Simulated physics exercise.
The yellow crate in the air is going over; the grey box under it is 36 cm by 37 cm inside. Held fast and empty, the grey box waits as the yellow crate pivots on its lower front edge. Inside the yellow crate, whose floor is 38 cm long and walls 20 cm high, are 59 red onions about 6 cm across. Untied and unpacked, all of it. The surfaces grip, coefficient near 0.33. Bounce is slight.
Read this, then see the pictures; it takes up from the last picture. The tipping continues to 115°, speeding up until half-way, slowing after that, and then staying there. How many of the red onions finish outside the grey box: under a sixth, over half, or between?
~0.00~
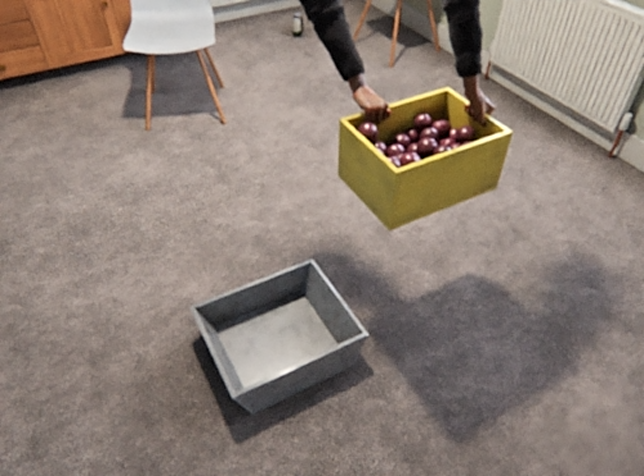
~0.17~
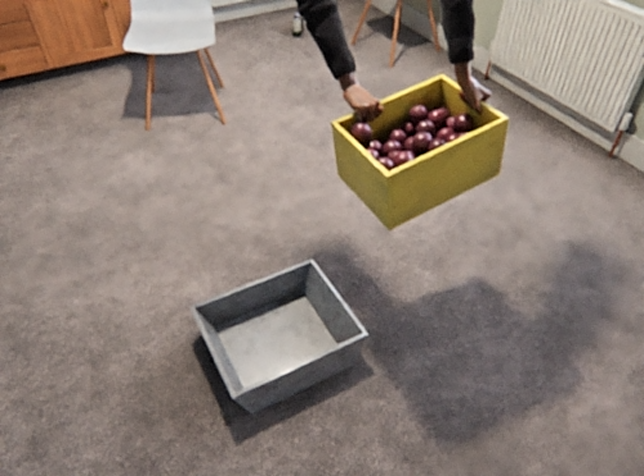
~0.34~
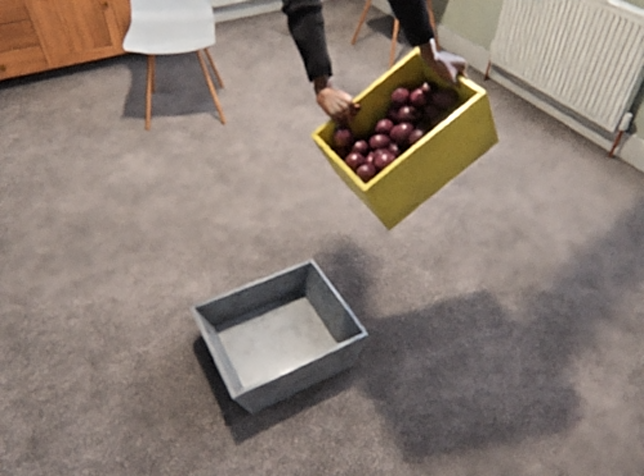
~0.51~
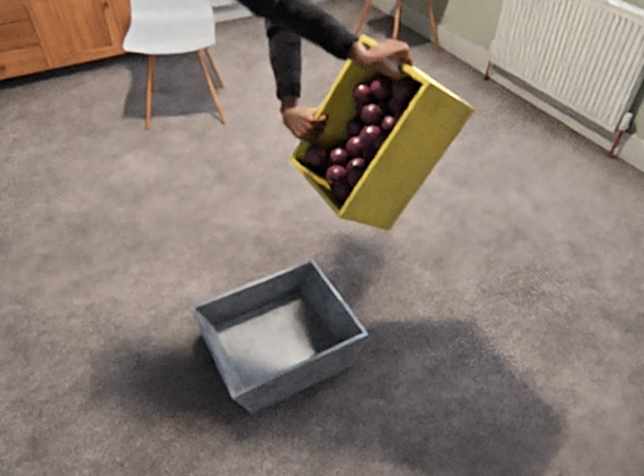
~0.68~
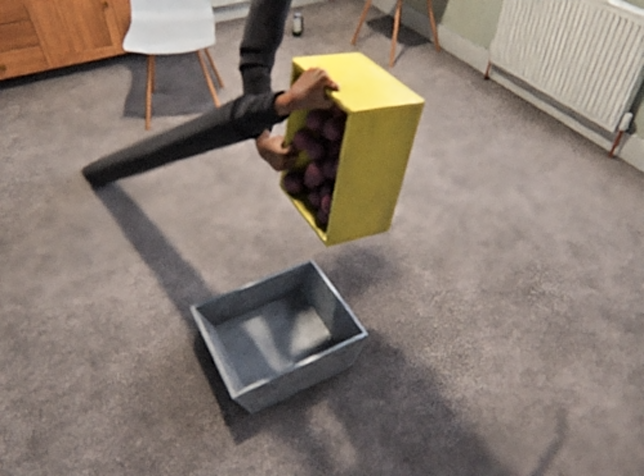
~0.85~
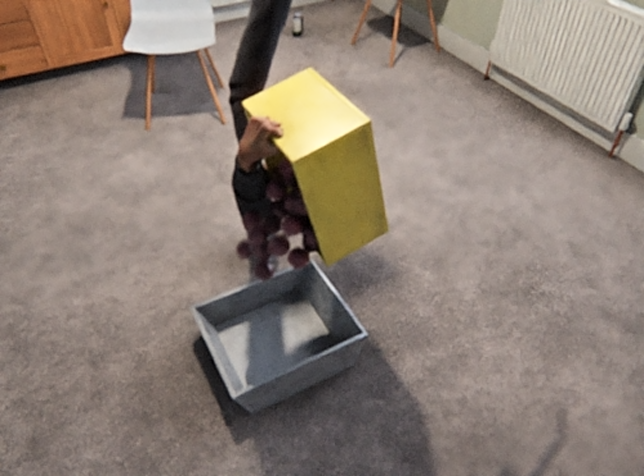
In all, below a sixth of the red onions end up outside the grey box.
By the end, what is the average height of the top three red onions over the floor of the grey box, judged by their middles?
Roughly 14 centimetres.
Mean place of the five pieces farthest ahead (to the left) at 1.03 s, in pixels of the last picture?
The leading five average out near (220, 343).
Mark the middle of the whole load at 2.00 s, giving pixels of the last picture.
Somewhere near (265, 345) in pixels.
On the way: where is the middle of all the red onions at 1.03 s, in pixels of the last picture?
Around (278, 239).
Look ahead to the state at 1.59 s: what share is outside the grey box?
I'd put it near 5 in a hundred by then.
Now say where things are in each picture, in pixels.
In the first frame (places track the rim corner closest to us here), yellow crate (399, 170); grey box (236, 394); tipped 0°; all still inside.
Yellow crate (390, 173); tipped 8°, in the second frame.
Yellow crate (367, 187); tipped 28°, in the third frame.
Yellow crate (341, 213); tipped 54°, in the fourth frame.
Yellow crate (326, 242); tipped 81°, in the fifth frame.
Yellow crate (325, 263); grey box (236, 394); tipped 103°; 10 out, the lowest onion at (265, 270), in the sixth frame.
After 1.03 s, tilt 115°; 26 still in the yellow crate, 6 in the grey box and 27 in the air.
After 1.26 s, tilt 115°; 5 still in the yellow crate, 39 in the grey box, 1 outside the grey box and 14 in the air.
After 1.59 s, tilt 115°; 55 in the grey box, 3 outside the grey box and 1 in the air.
Final count (at 2.00 s), 56 in the grey box and 3 outside the grey box. Asked share, 3 of 59, 5 per cent.
